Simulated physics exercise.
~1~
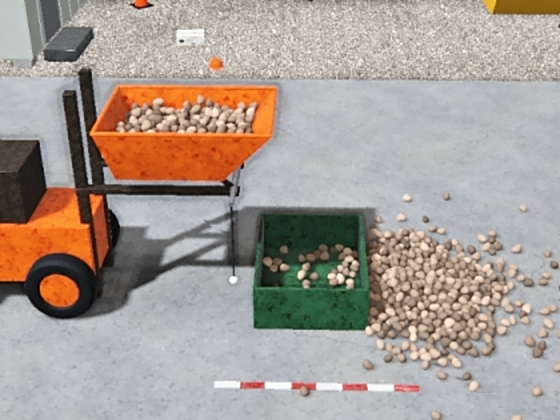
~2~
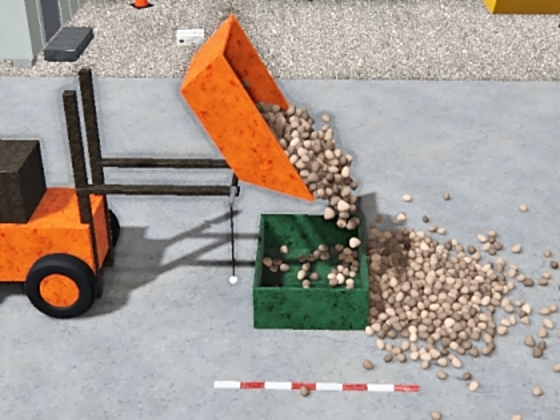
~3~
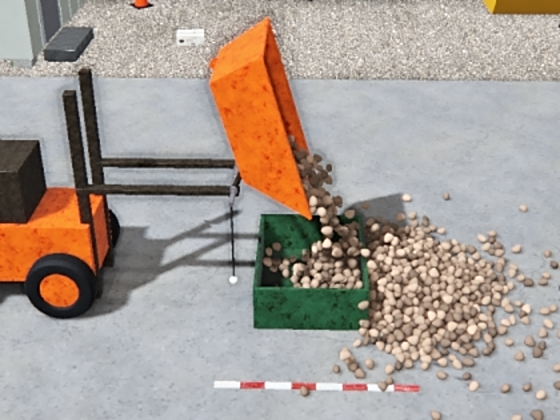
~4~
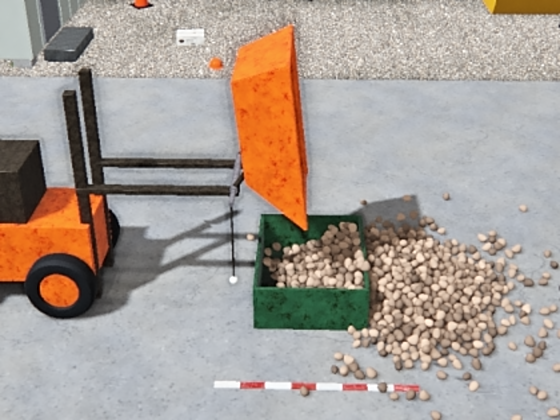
Orange forklift skip tipping steeply and emptying its stones, partly filling a green bin while others spill onto the loose pile beside it.
